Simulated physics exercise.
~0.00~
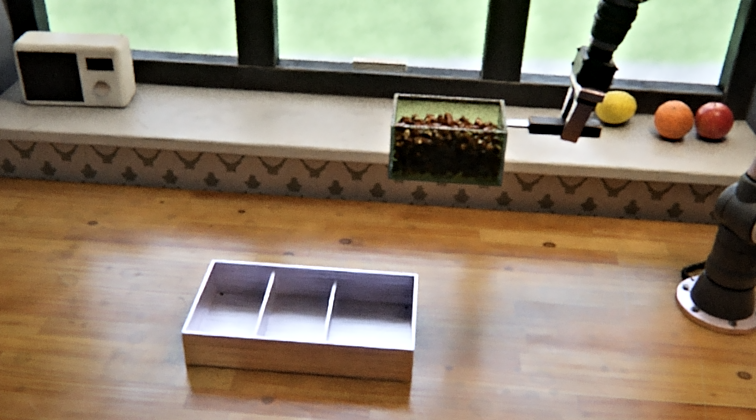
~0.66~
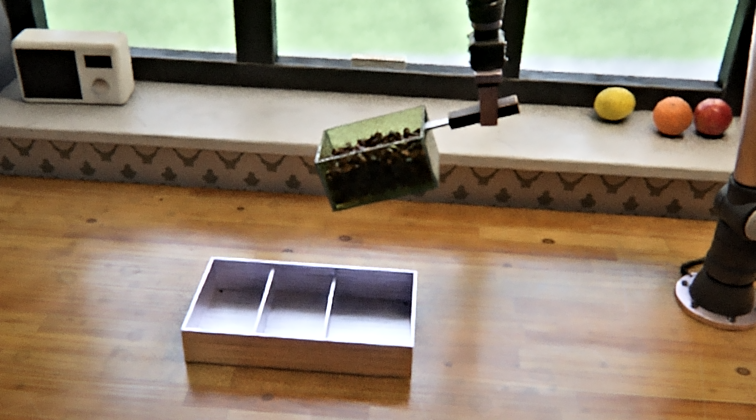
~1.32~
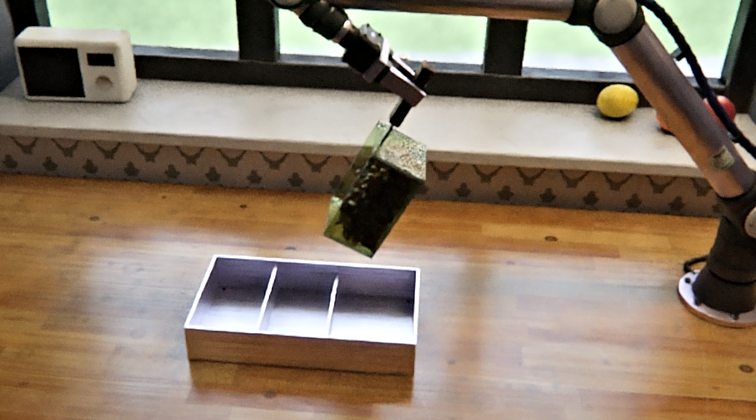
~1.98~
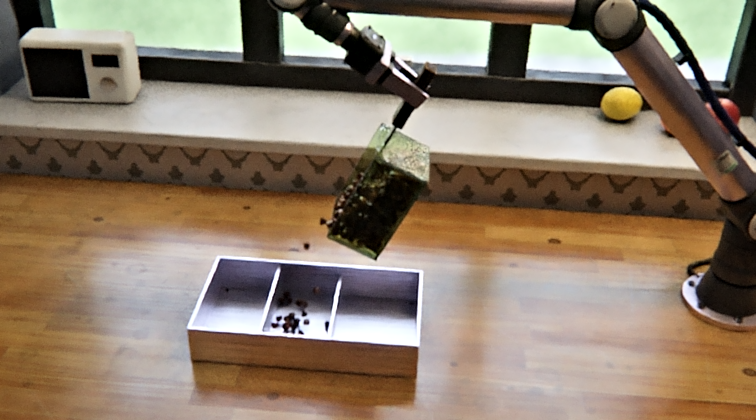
We see a robot arm carry a clear box of brown pellets left from the windowsill toward a white three-part crate on a wooden table, tilting it steeply until a few pellets spill into the middle part, while most remain in the box.
